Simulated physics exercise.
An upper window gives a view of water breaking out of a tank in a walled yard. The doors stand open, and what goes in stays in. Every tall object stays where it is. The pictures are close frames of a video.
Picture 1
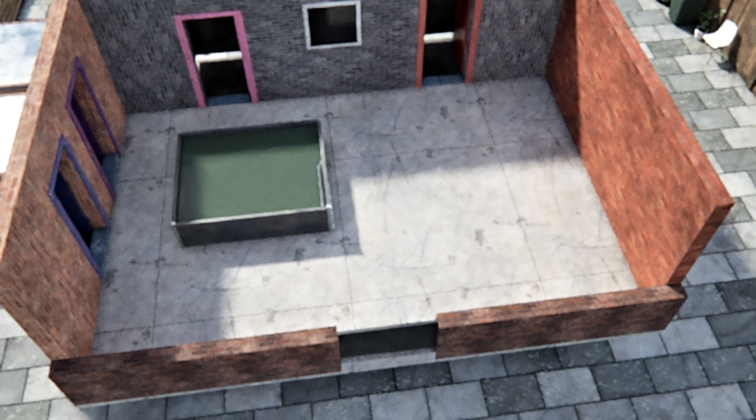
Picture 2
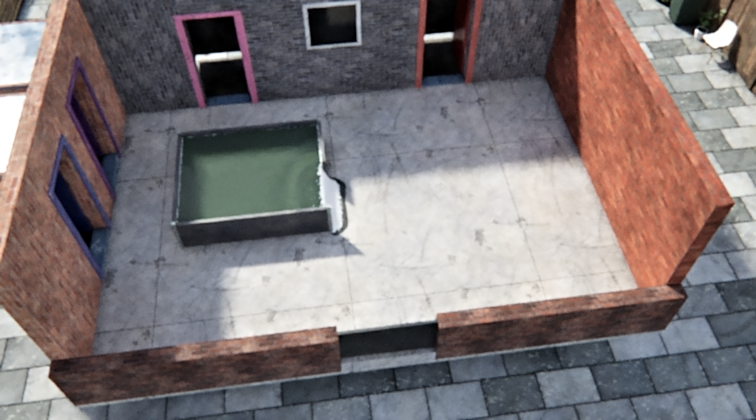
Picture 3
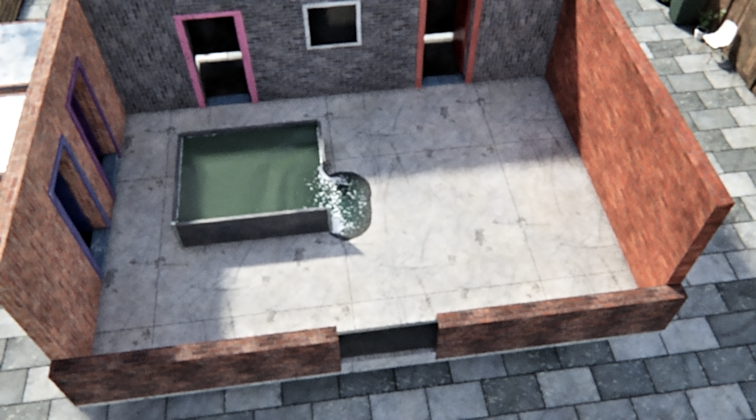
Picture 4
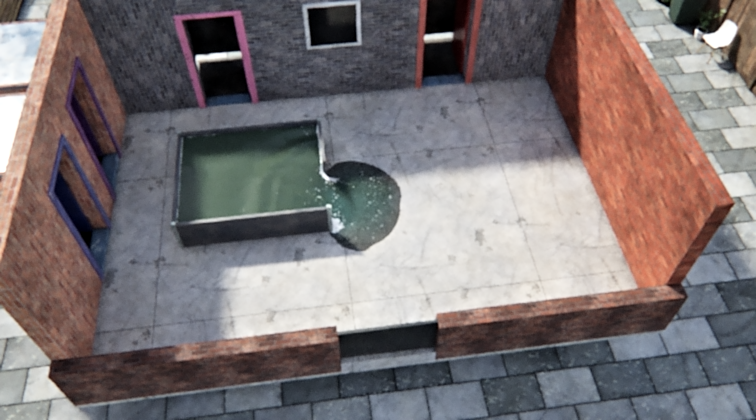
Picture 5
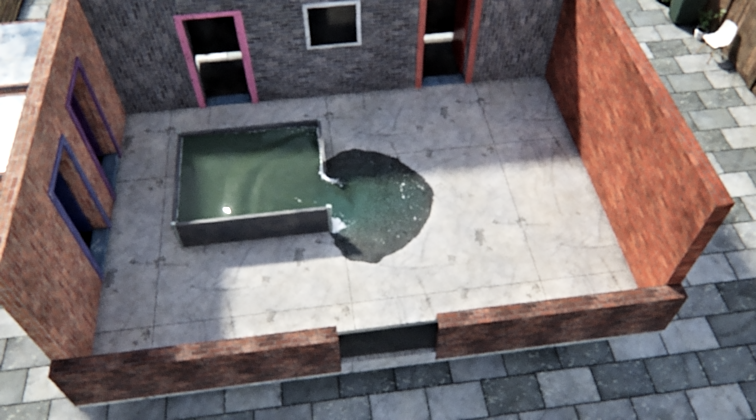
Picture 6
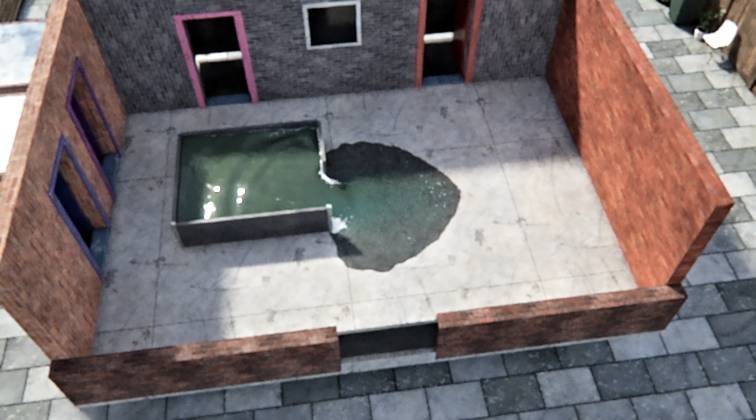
The clip opens on a raised rectangular tank of still green water in a brick-walled yard with open doorways. The tank's right side gives way and water pours through the gap, splashing onto the pale floor, then spreads rightward in a widening dark pool while the tank's surface ripples.
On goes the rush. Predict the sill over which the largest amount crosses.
I would say the red sill.
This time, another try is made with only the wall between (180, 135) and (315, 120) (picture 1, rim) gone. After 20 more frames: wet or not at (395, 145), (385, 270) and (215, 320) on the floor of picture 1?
The first spot is soaked through, the second is left untouched, the third is left untouched.
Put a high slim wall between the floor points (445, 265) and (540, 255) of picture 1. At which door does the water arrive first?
The flood hits the door marked red before the rest.
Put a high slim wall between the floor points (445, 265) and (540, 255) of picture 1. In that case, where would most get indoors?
Answer: The red-painted one.
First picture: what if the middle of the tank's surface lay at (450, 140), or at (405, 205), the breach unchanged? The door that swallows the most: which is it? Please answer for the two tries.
Case one: The red door; case two: The red door.
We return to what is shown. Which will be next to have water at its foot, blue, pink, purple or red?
Looks like the red door, honestly.
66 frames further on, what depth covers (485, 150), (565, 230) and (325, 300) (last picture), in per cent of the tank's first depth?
Taking the places in turn, I get roughly 16, 16 and 4 percent.
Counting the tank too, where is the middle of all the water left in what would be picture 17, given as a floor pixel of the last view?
My pick is pixel (329, 196).
A moment on, water covers 25 % of the floor; red door not reached, pink door not reached, purple door not reached, blue door not reached.
Next, water covers 45 % of the floor; red door not reached, pink door not reached, purple door not reached, blue door not reached.
Then, water covers 50 % of the floor; red door wet at the sill, nothing in, pink door not reached, purple door not reached, blue door not reached.
Later, water covers 55 % of the floor; red door a trickle in, pink door not reached, purple door not reached, blue door not reached.
In the end, water covers 80 % of the floor; red door some in, pink door wet at the sill, nothing in, purple door not reached, blue door not reached; the red door has let in the most.
